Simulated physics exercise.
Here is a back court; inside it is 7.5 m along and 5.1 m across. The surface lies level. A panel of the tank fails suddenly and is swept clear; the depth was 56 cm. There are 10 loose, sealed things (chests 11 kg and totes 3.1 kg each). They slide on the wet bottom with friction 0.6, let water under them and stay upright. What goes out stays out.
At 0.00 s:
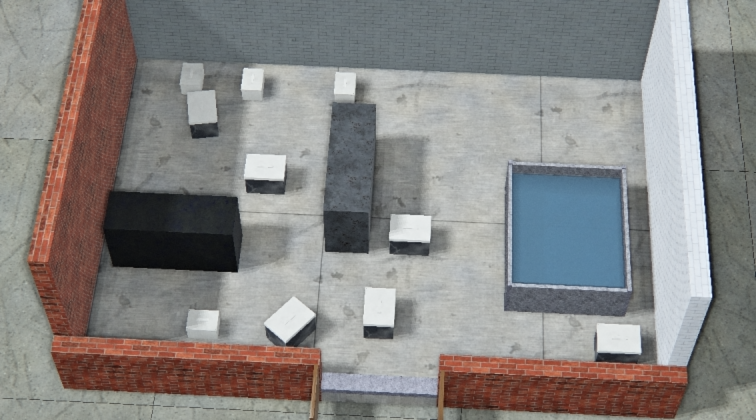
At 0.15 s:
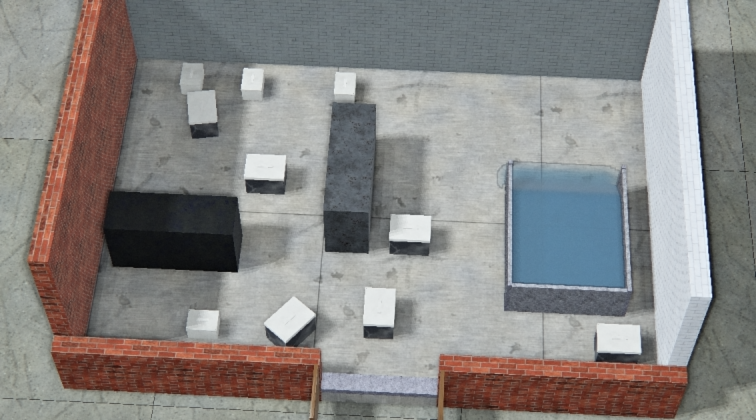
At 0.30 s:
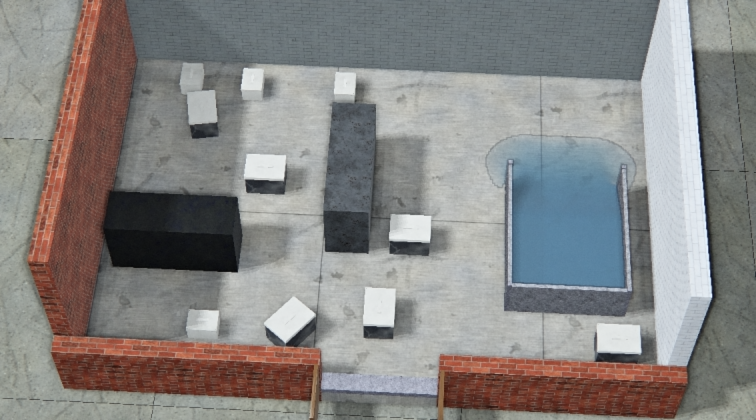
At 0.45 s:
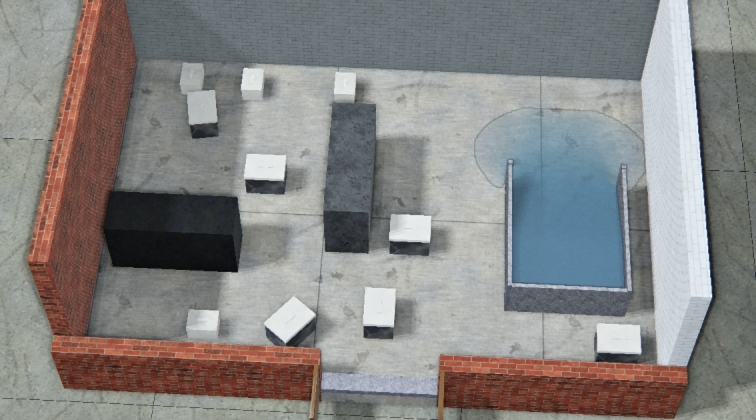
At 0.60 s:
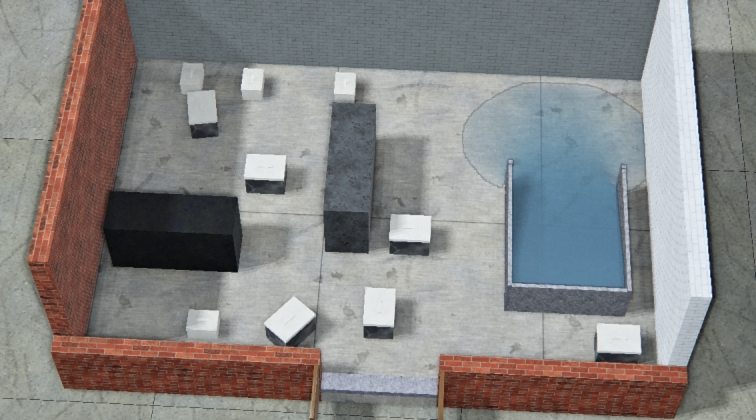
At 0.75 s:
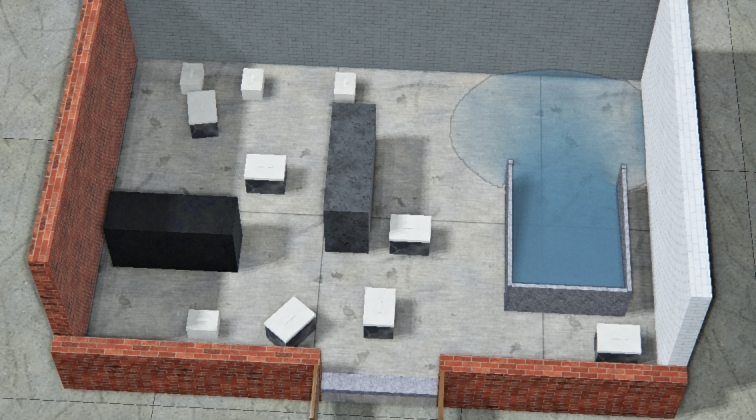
Water flows out through the open far side of a rectangular tank on the right, spreading in a widening rounded sheet across the floor to the back wall, while the scattered pale boxes and dark blocks stay still.
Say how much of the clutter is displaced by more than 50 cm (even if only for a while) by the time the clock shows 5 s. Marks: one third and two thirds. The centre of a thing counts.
That comes to from one to two thirds.
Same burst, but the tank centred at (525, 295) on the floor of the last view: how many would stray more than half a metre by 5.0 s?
In that case 4 of them.
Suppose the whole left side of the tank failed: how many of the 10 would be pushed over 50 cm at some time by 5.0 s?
Then 7.
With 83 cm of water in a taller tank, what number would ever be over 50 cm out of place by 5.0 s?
In that case 6 of them.
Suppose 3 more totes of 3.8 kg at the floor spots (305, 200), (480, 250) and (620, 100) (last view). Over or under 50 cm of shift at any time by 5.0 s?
In turn: Under, short of it, more.
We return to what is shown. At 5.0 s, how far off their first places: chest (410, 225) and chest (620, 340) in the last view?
In that order: 10 cm, 10 cm.
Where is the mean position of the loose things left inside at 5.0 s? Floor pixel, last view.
Around (268, 238).
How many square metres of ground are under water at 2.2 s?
About 11.0 m2.
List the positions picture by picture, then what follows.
In the first frame, a chest at (410, 227), on the bottom; a chest at (619, 338), on the bottom; water covers 2.8 m2; 0 of 10 have shifted.
In the second frame, a chest at (410, 227), on the bottom; a chest at (619, 338), on the bottom; 3.6 m2 under water; 0 of 10 have shifted.
In the third frame, a chest at (410, 227) rests on the ground; a chest at (619, 338) rests on the ground; water covers 4.6 m2; 0 of 10 have shifted.
In the fourth frame, a chest at (410, 227), on the bottom; a chest at (619, 338), on the bottom; 5.8 m2 under water; 0 of 10 have shifted.
In the fifth frame, a chest at (410, 227), on the bottom; a chest at (619, 338) rests on the ground; water covers 7.1 m2; 0 of 10 have shifted.
In the sixth frame, a chest at (410, 227), on the bottom; a chest at (619, 338), on the bottom; water covers 7.9 m2; 0 of 10 have shifted.
After 1.1 s 0 of 10 are over 50 cm from their spots; 0 afloat.
After 2.2 s 0 of 10 are over 50 cm from their spots; 0 afloat.
After 3.5 s 2 of 10 are over 50 cm from their spots; 2 afloat.
After 5.0 s 4 of 10 are over 50 cm from their spots, and 4 have been at some point; 4 afloat.
